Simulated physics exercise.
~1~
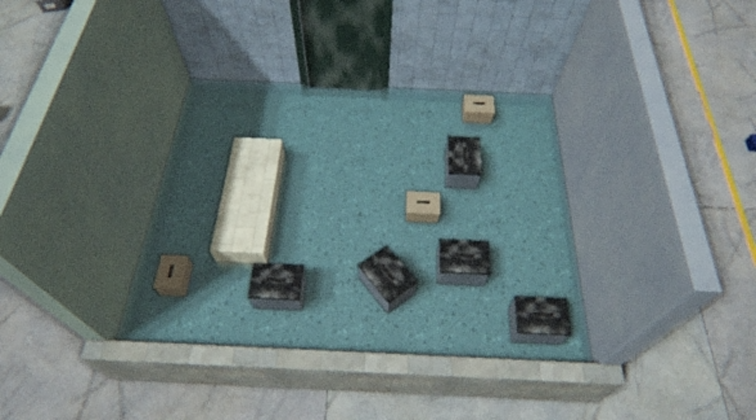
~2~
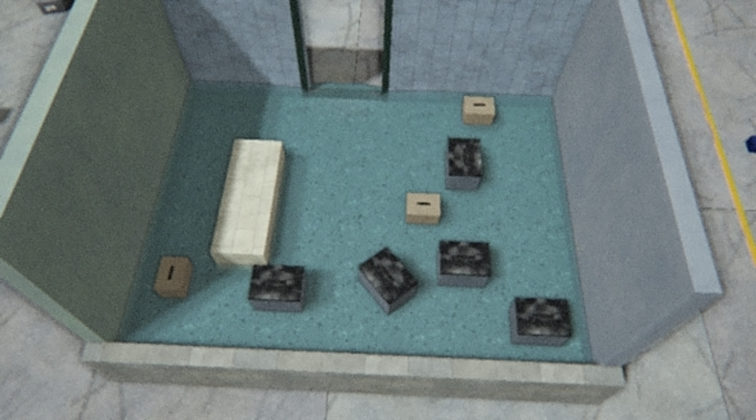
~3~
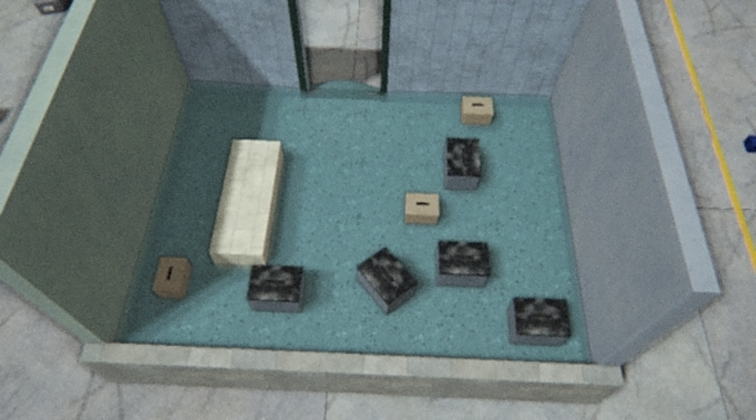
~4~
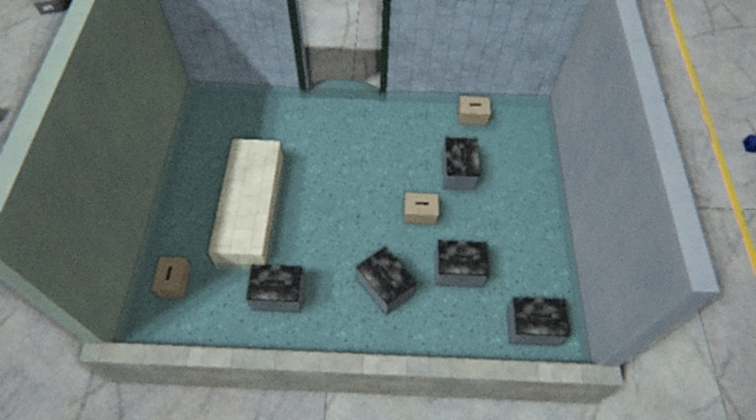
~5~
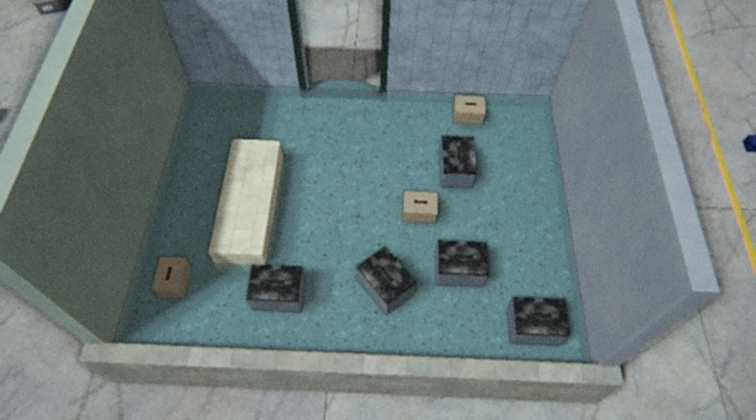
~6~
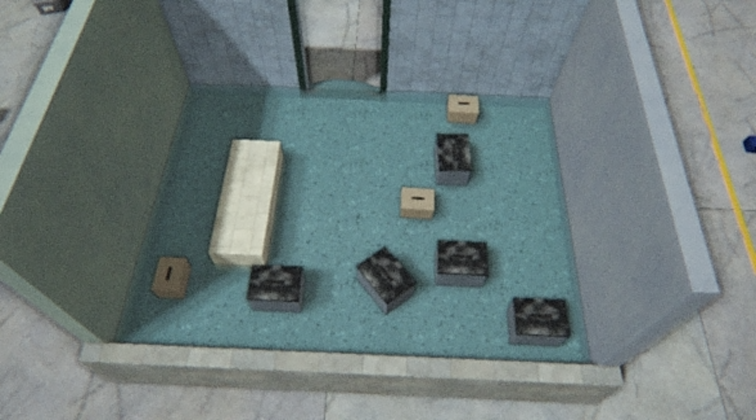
A long cream block stayed put on the flooded teal floor while the dark doorway opened at the back, and then a small tan box and the dark chest near it drifted slightly left.
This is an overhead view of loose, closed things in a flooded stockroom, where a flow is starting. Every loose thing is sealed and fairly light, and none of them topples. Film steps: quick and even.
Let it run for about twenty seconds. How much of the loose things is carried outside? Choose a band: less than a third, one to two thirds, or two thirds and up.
One to two thirds.
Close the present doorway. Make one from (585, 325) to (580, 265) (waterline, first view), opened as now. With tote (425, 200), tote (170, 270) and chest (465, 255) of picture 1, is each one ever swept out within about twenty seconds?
Object one: Leaves; object two: Remains; object three: Leaves.
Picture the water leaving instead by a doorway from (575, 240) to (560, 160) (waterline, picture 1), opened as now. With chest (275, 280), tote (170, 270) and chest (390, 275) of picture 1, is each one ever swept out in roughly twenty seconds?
First one held back, second held back, third flushed away.
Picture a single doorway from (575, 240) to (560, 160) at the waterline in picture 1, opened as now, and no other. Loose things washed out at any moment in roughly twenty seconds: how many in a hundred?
80 %.
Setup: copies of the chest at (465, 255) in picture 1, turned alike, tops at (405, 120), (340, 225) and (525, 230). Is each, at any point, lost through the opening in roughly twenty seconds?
Okay, one at a time: Gets out, next gets out, last does not get out.
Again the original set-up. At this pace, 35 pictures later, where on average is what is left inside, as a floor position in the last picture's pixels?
Centre of the remaining clutter: Around (359, 226).
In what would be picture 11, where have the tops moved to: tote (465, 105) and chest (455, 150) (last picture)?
The tops should be near (440, 97) and near (436, 132).
A moment on, 0 of 8 are out; 8 afloat.
Next, 1 of 8 are out; 7 afloat.
Later, 3 of 8 are out; 5 afloat.
In the end, 3 of 8 are out; 5 afloat.
